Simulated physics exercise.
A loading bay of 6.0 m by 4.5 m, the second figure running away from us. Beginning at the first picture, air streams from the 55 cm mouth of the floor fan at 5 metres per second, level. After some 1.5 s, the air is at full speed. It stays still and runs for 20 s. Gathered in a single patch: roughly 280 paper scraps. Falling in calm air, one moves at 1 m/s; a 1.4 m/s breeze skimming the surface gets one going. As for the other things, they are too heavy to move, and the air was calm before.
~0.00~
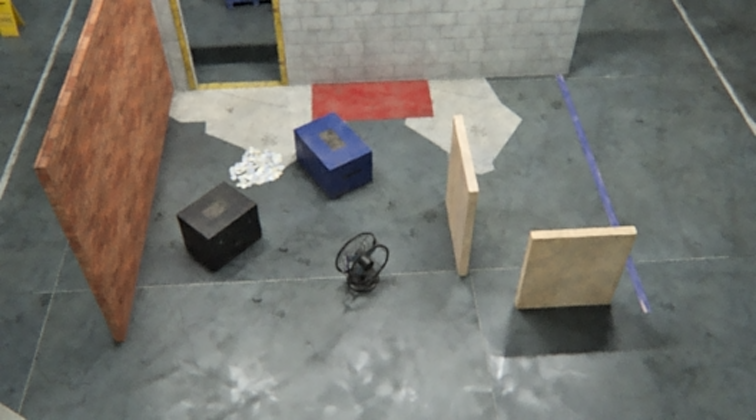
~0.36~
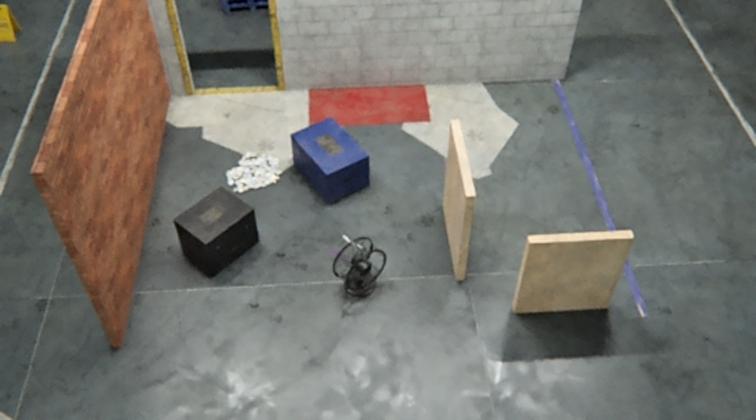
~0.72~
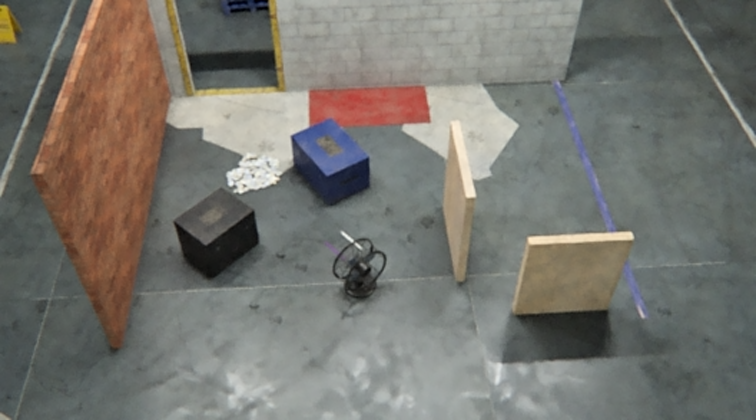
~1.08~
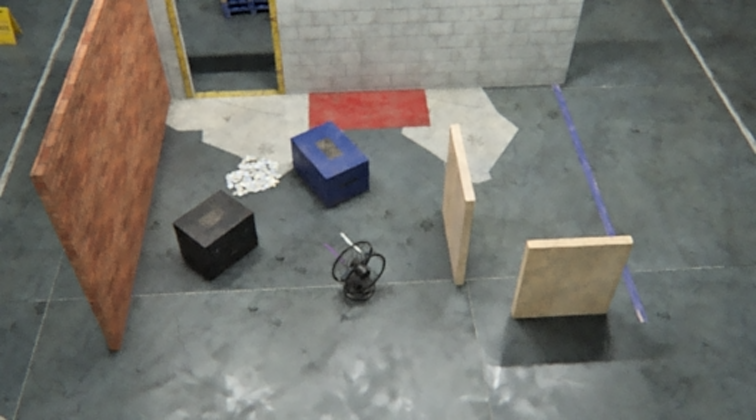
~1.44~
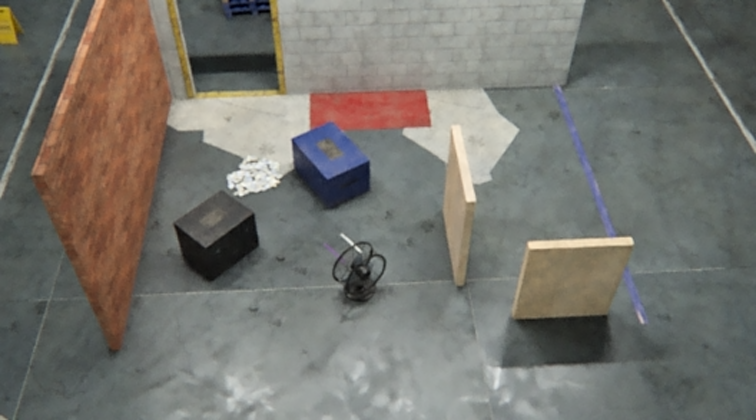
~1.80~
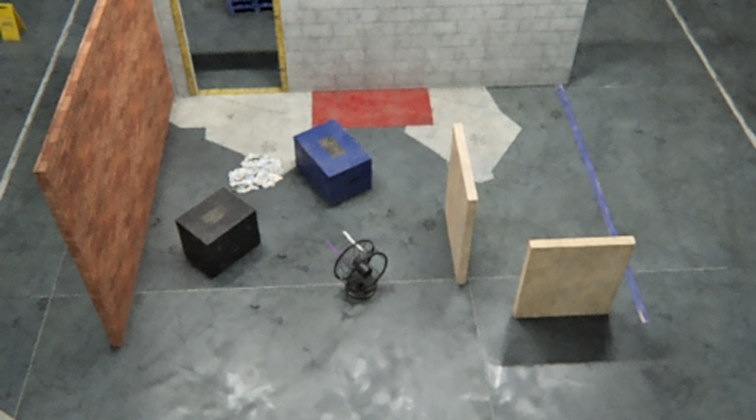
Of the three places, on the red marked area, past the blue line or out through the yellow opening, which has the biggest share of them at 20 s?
I would say the yellow one has the biggest share.
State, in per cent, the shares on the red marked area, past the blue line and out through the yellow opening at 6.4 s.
Roughly 0 % red, 0 % blue and 70 % yellow.
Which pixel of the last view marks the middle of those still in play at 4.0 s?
Their middle sits roughly at (208, 94) in the last view.
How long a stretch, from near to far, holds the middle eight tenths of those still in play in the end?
3.2 m or thereabouts.
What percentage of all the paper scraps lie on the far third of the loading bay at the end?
Roughly 10 in a hundred.
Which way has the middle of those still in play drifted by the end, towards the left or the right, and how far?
I'd say a left-hand move of around 1.2 m.
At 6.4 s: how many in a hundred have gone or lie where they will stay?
About 60 %.
After 4.0 s the count stands so, 0 % are past the blue line, 0 % on the red marked area and 61 % out through the yellow opening; the middle of those still in play is near (208, 94).
After 6.4 s the count stands so, 0 % are past the blue line, 0 % on the red marked area and 67 % out through the yellow opening; the middle of those still in play is near (184, 126).
After 11.0 s the count stands so, 0 % are past the blue line, 0 % on the red marked area and 70 % out through the yellow opening; the middle of those still in play is near (167, 142).
After 20.0 s, at the end, 0 % are past the blue line, 0 % on the red marked area and 72 % out through the yellow opening; the middle of those still in play is near (159, 183).
